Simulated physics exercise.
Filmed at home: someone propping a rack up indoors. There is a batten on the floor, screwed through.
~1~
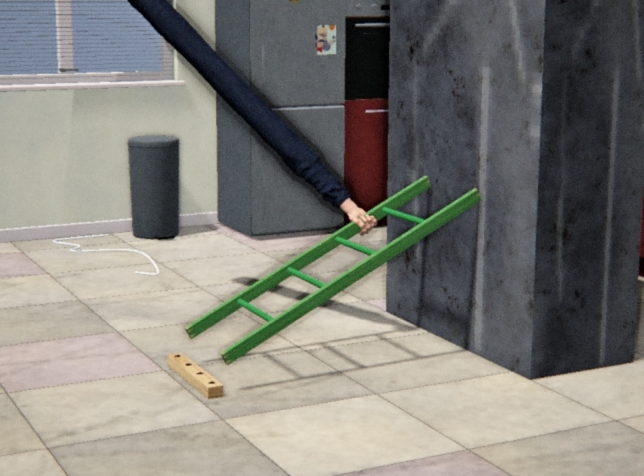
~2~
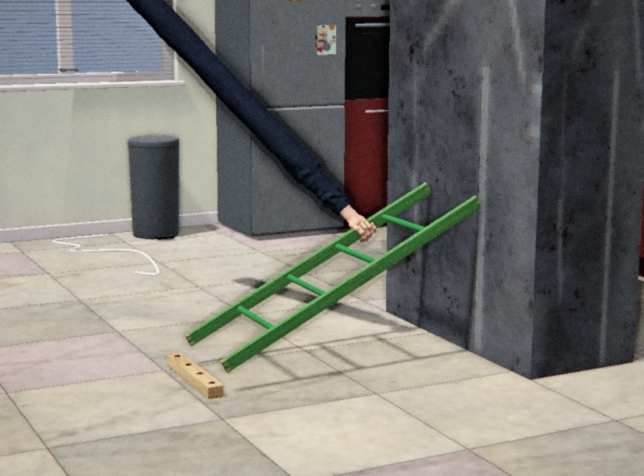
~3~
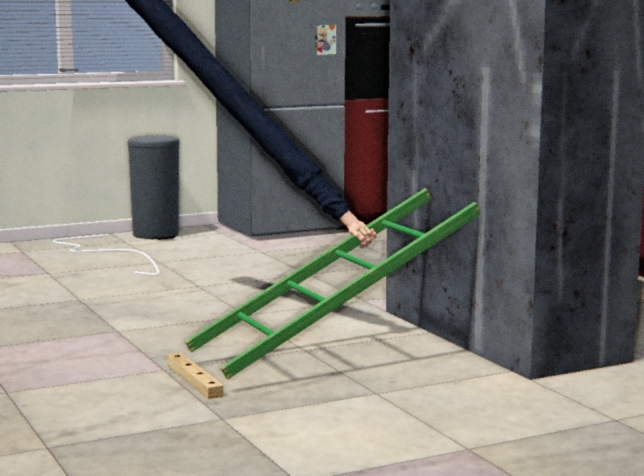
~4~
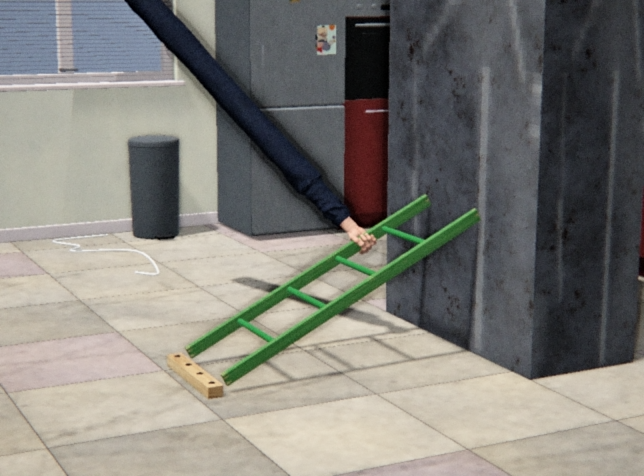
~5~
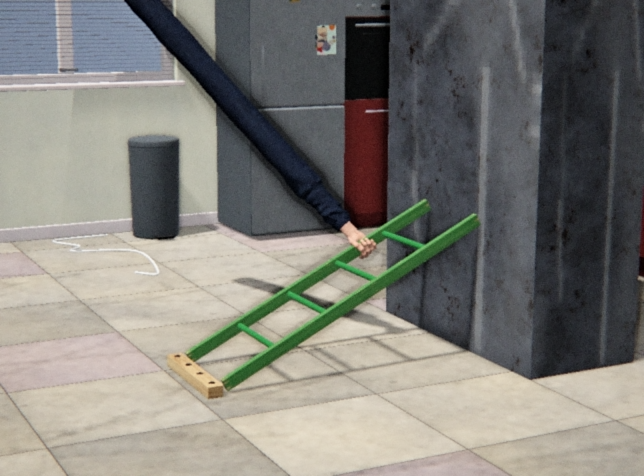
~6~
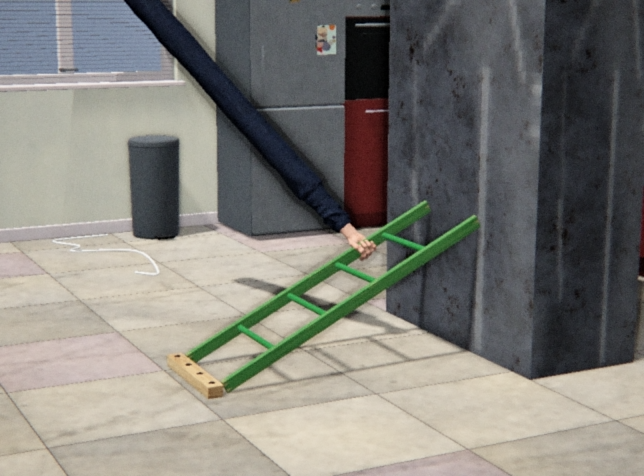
A green ladder-like rack, gripped near its upper end by a hand in a long dark blue sleeve, slants over pale floor tiles in a room seen from slightly above by a still camera. A drilled wooden batten lies at its foot, with a grey pillar right and a dark bin left. The hand lowers the rack slightly until its feet meet the batten, still holding it.
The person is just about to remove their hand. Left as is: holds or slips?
It's going to be just fine, I think.
Then, 0.20 s after the last picture, green rack at rest near (333, 292).
At rest, the green rack stays up, near (333, 292).
